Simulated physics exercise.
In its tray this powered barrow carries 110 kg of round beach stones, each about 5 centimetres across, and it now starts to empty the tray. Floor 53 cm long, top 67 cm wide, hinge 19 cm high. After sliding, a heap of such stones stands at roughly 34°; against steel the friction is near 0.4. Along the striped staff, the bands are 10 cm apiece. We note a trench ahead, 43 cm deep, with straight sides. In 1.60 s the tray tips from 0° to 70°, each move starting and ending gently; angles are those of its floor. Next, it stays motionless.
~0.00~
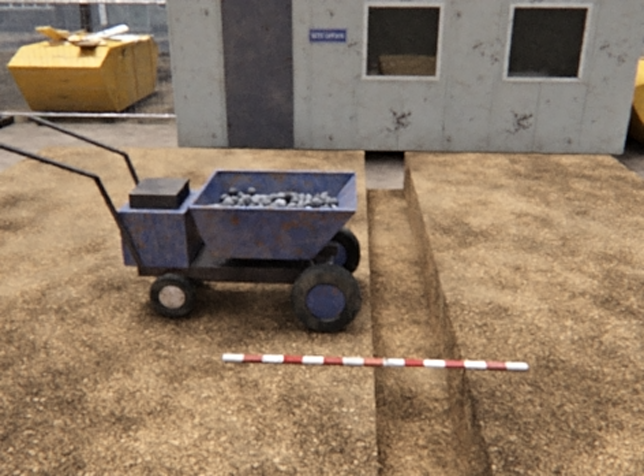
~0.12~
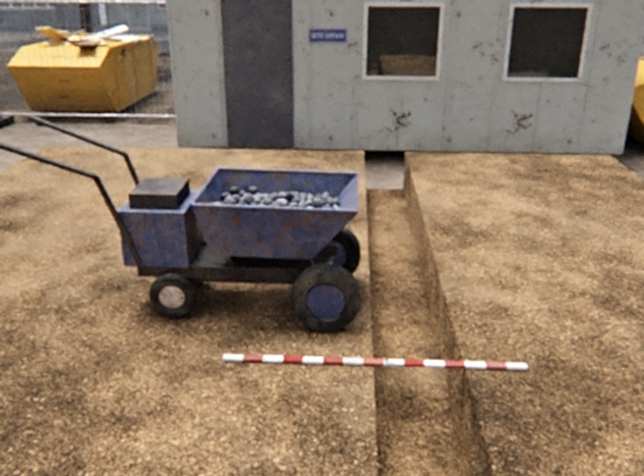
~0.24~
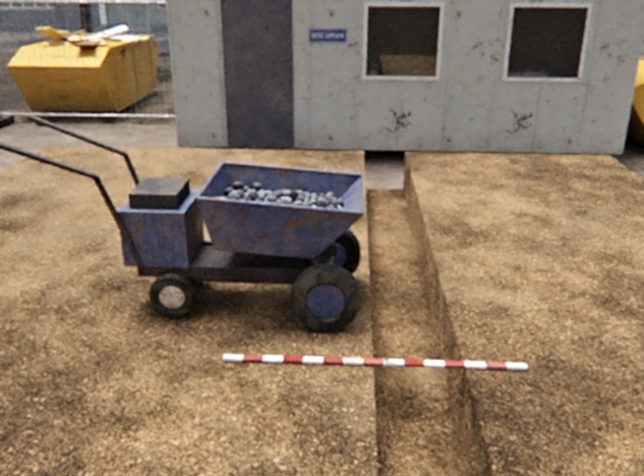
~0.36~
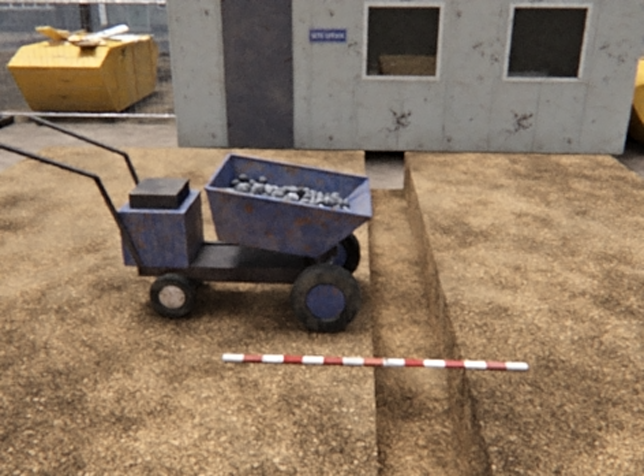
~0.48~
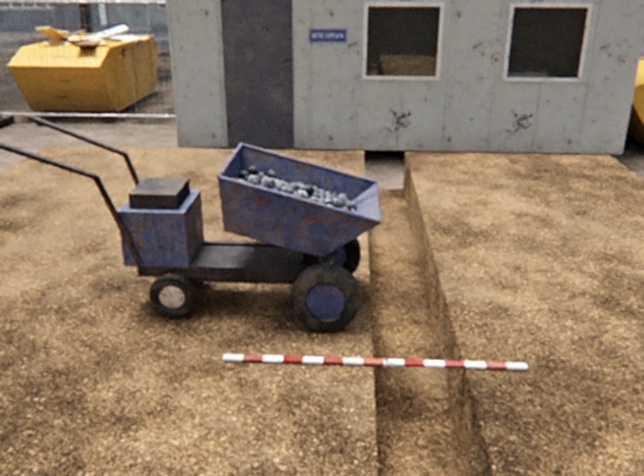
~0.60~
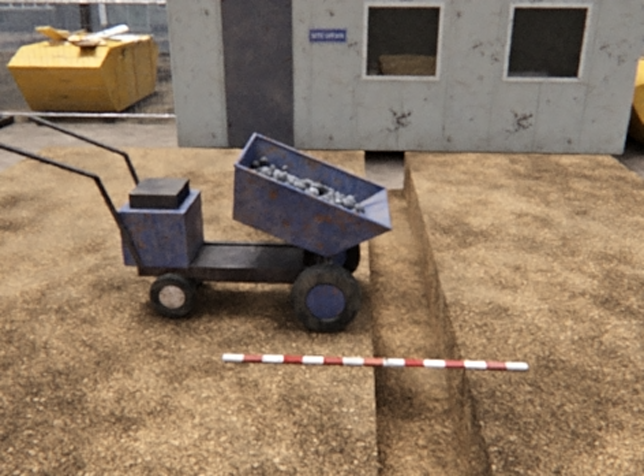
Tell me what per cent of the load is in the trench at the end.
Some 47 per cent.
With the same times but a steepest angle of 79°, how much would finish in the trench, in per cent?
Then about 50 per cent.
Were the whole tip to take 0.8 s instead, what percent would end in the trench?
It would be near 35 percent.
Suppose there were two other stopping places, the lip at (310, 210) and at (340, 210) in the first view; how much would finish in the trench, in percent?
About 100 per cent from the first spot, about 75 from the second.
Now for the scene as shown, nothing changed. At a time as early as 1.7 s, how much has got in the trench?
About 20 per cent by then.
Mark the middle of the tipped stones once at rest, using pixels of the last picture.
The stones end up centred near (457, 304).
After 1.2 s the floor is at 59°; 100 % in the tray; the foremost stones are at (428, 259).
After 1.7 s the floor is at 70°; 44 % in the tray, 20 % in the trench, 36 % past the trench; the foremost stones are at (535, 312).
After 2.0 s the floor is at 70°; 14 % in the tray, 33 % in the trench, 52 % past the trench; the foremost stones are at (602, 319).
After 4.0 s the floor is at 70°; 0 % in the tray, 47 % in the trench, 53 % past the trench; the foremost stones are at (641, 326).
